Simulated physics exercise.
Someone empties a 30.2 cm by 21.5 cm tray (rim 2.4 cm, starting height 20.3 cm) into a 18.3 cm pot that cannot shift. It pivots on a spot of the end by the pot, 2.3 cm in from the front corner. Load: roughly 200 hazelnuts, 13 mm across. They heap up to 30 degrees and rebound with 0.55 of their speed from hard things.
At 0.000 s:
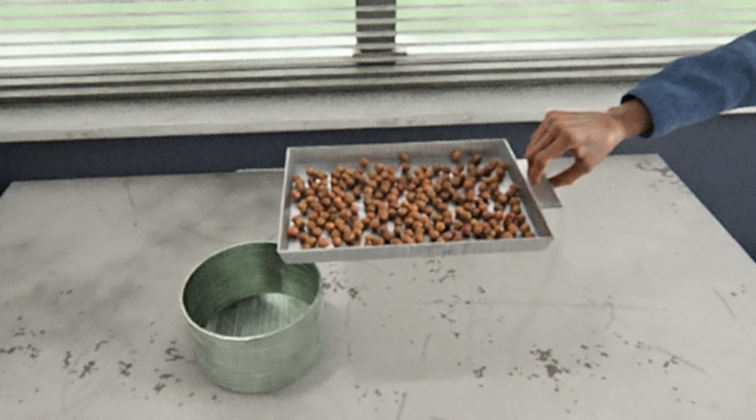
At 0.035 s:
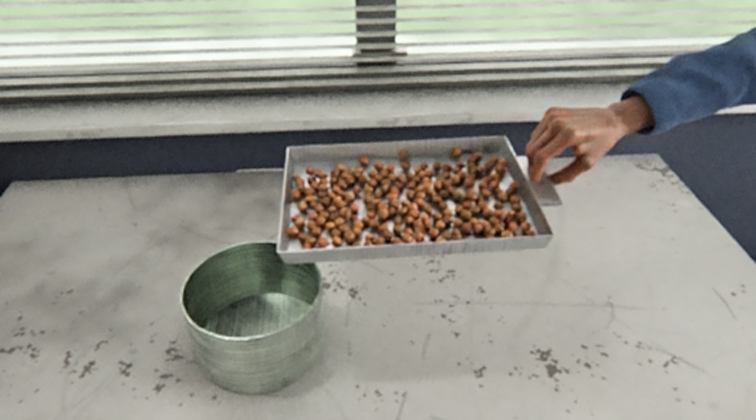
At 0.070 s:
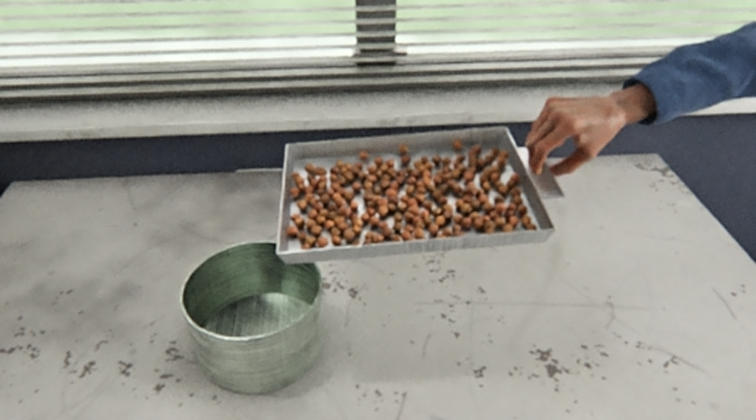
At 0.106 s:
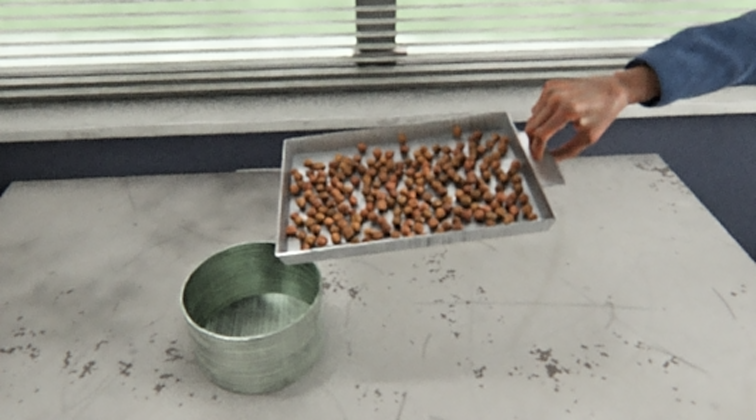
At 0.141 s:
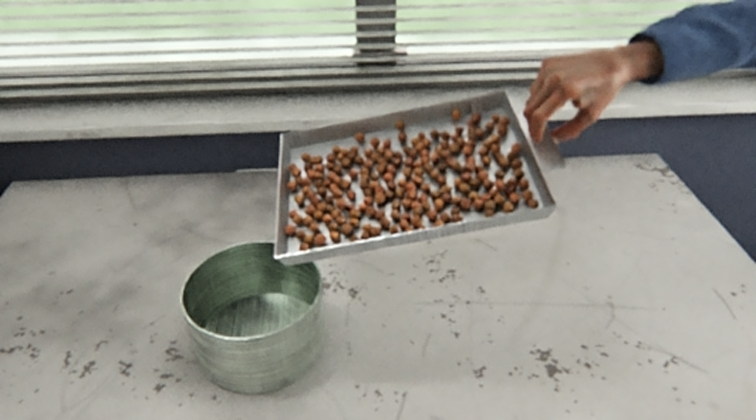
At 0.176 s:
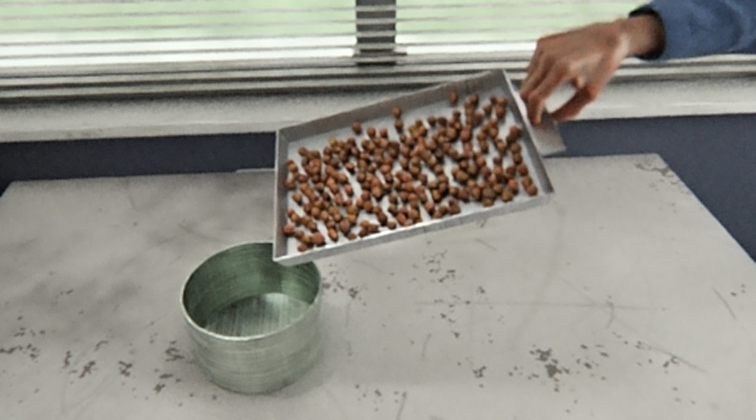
On a scuffed pale tabletop by a window with blinds, a hand from the right holds a level metal tray of scattered hazelnuts beside a round, empty greenish pot. The hand lifts the tray's right end, slowly, then faster, until it slants clearly down toward the pot, nuts still spread across it.
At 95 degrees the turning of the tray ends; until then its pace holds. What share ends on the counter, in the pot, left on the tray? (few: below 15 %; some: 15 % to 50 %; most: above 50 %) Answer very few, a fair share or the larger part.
Counter the larger part, pot a fair share, tray very few.
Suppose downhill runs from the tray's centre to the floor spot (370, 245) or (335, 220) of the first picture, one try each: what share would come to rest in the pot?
Some 5 and 60 per cent.
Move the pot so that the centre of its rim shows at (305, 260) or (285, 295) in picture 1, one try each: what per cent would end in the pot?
About 0 and 35 per cent.
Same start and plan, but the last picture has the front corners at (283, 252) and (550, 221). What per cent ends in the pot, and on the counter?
Pot 5, counter 95.
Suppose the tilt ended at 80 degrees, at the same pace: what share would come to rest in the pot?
Then about 25 per cent.
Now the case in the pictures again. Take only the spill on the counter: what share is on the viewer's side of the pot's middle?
Some 100 per cent.
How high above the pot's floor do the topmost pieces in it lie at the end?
Roughly 1.5 cm.
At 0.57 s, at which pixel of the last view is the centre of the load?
Around (276, 224).
After 0.41 s, tilt 57 degrees; the tray holds 100 %, the pot 0 %.
After 0.57 s, tilt 83 degrees; the tray holds 95 %, the pot 0 %.
After 0.85 s, tilt 95 degrees; the tray holds 0 %, the pot 30 %.
At rest (1.9 s), counter 70 %, pot 30 %, tray 0 %.
